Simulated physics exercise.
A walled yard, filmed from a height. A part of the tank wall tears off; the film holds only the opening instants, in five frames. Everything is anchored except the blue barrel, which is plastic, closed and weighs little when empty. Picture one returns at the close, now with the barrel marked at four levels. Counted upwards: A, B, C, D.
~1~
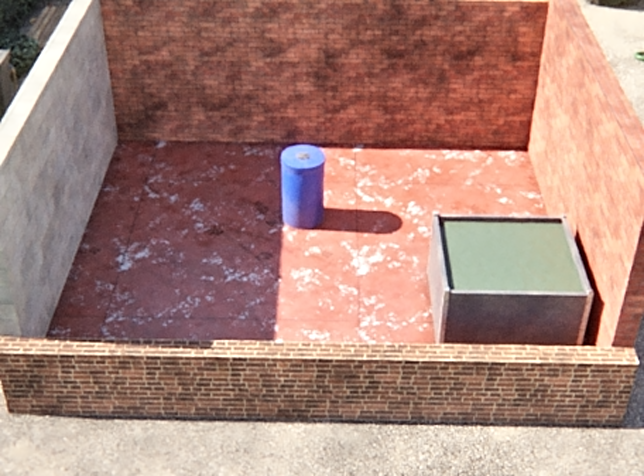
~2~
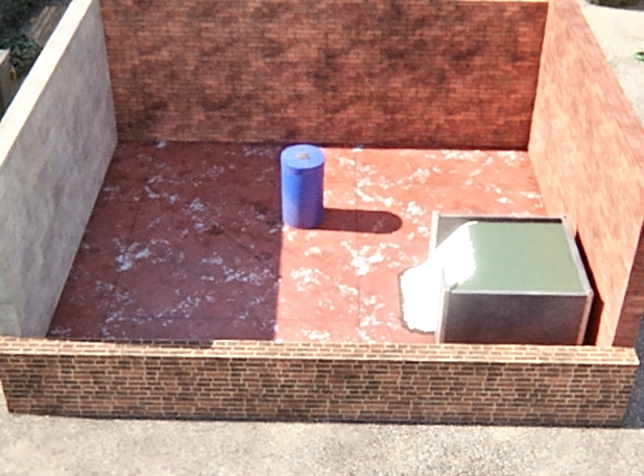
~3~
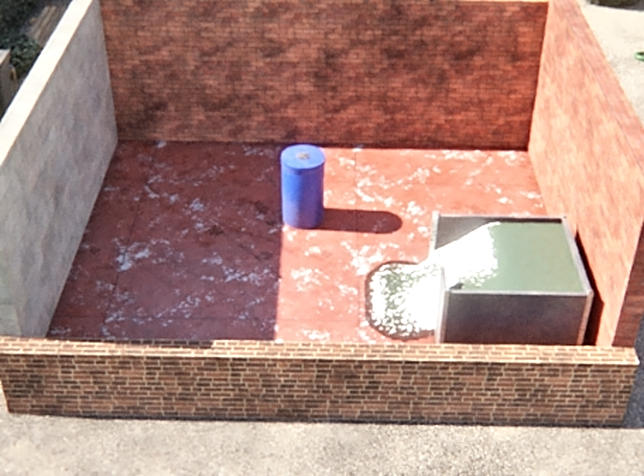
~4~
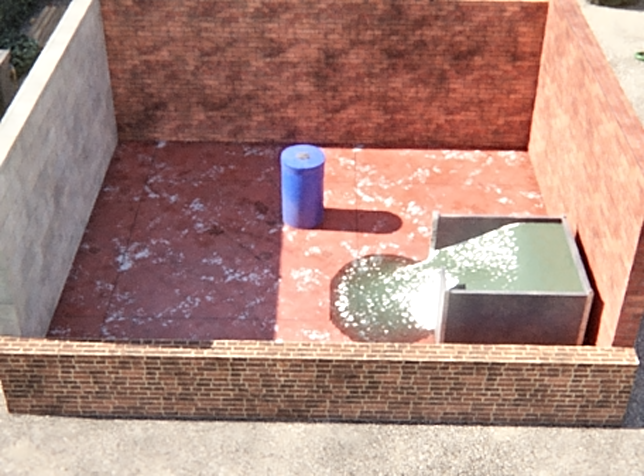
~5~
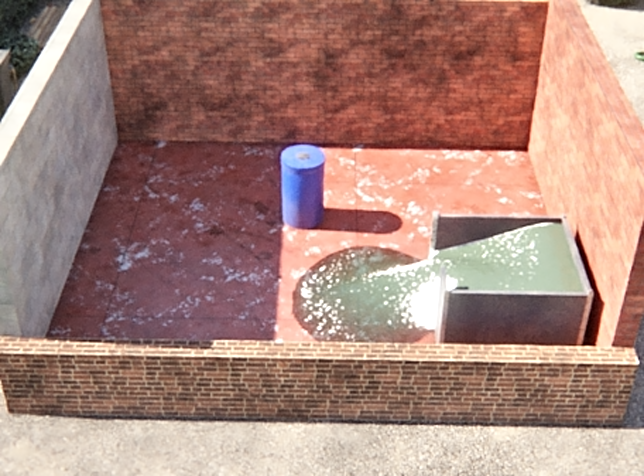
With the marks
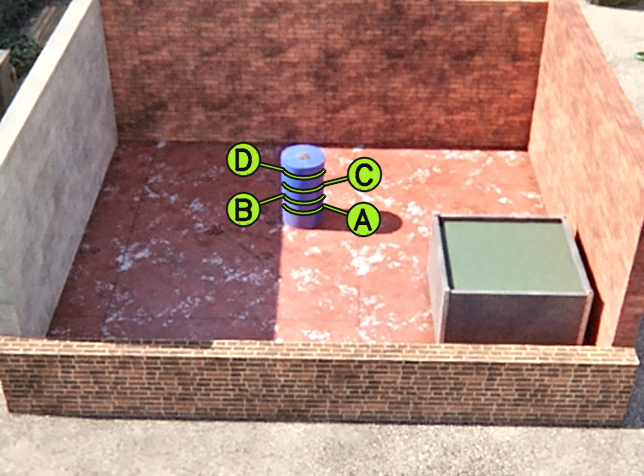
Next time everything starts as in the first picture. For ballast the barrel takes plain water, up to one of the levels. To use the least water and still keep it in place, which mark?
Mark A.
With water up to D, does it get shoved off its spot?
No, not at all.
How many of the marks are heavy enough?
All four.
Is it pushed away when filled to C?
No, not at all.
In lime, A at (303, 213); B at (303, 203); C at (303, 191); D at (303, 177); from the bottom up A, B, C, D.
If A is chosen, it does not move.
If B is chosen, it does not move.
If C is chosen, it does not move.
If D is chosen, it does not move.
